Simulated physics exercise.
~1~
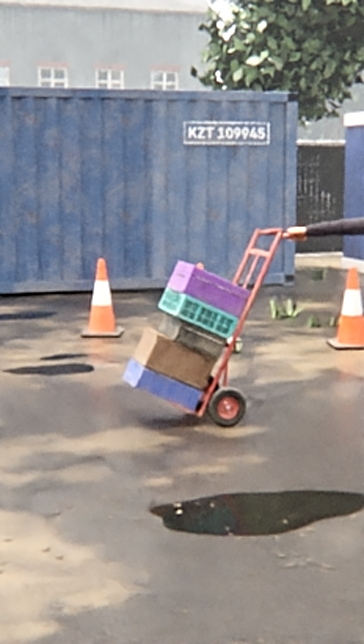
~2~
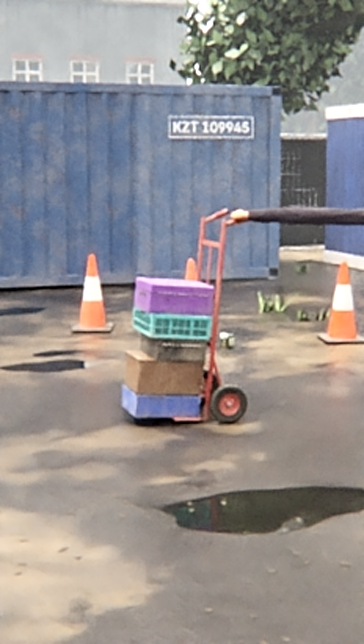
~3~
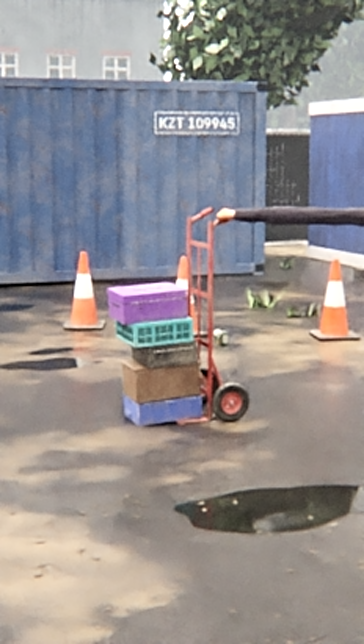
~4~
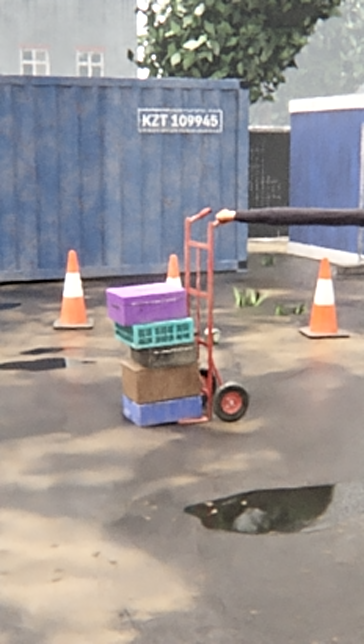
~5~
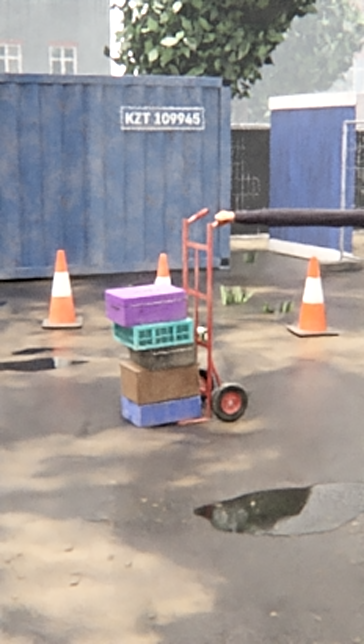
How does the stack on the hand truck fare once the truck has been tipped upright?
The whole stack stays on the truck and nothing falls off. The boxes and crates remain piled upright, with the purple one still on top.
